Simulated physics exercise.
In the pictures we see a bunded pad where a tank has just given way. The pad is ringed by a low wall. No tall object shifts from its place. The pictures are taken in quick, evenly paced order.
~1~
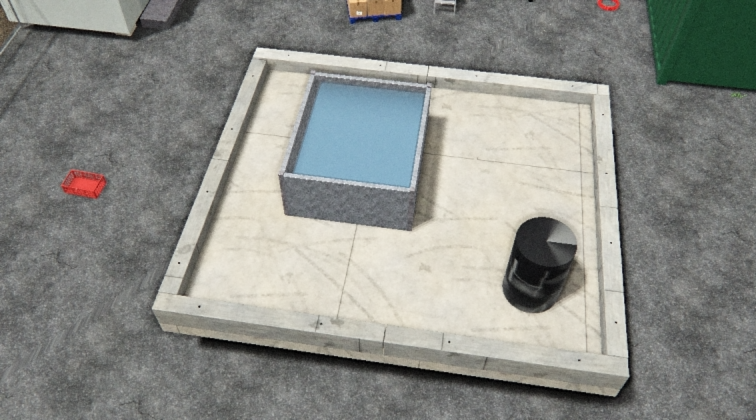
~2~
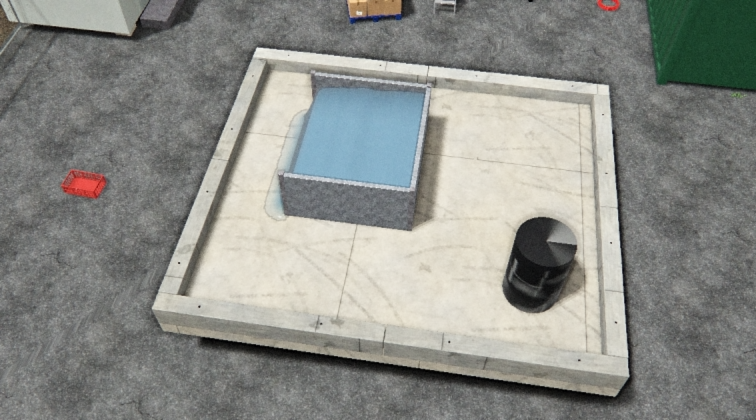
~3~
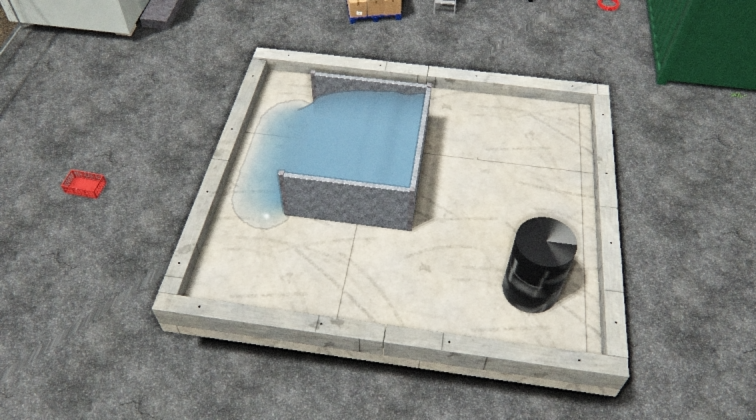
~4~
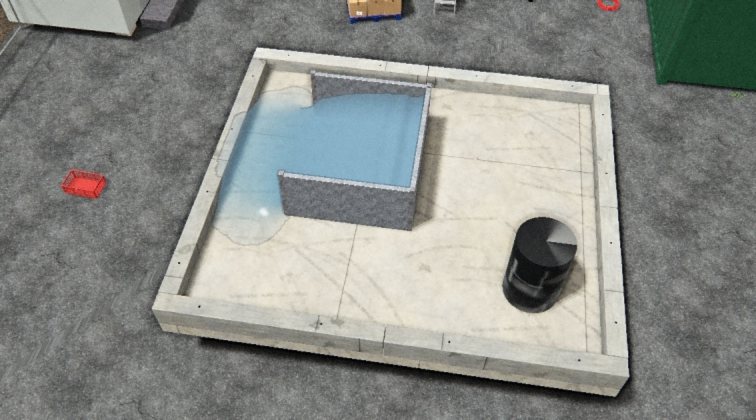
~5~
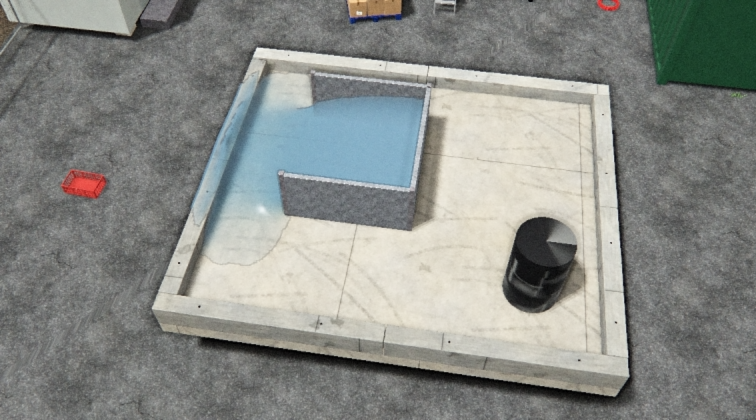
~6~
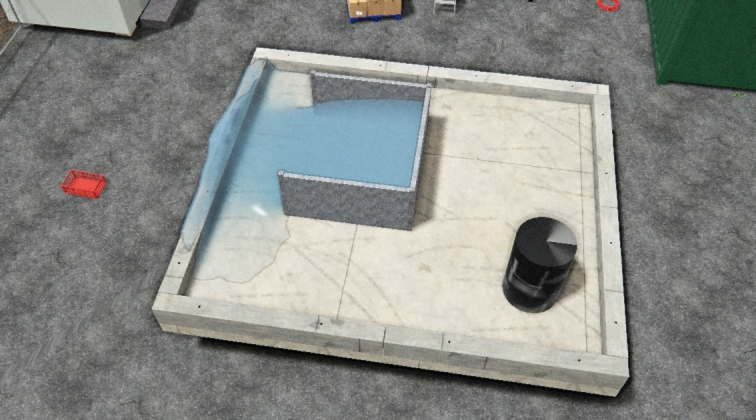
Blue water pours from the tank's open left side and spreads across the walled pad.
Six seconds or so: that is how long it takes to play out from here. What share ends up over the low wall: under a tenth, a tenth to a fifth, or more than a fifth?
The part that gets over is more than a fifth.
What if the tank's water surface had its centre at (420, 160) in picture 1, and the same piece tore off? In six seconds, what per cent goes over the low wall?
About 20 %.
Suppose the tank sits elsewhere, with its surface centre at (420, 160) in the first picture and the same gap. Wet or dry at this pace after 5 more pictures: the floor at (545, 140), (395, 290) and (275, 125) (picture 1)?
Untouched, untouched, submerged.
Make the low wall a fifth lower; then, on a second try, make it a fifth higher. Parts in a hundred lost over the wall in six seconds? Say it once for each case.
First try 42 per cent, second try 22 per cent.
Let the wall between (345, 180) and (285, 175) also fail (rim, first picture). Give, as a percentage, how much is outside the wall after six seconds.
Estimated share: Roughly 12 %.
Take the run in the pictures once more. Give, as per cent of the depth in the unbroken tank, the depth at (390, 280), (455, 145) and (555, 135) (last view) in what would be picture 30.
In that order: 6, 2 and 6 per cent.
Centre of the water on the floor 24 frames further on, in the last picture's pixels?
At roughly (363, 184).
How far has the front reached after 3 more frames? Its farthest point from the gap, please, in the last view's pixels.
The wet edge reaches furthest near (183, 304).
A moment on, water covers 20 % of the floor; the low wall has let 8 % over.
Next, water covers 25 % of the floor; the low wall has let 16 % over.
Then, water covers 50 % of the floor; the low wall has let 29 % over.
Later, water covers 75 % of the floor; the low wall has let 30 % over.
In the end, water covers 80 % of the floor; the low wall has let 30 % over.
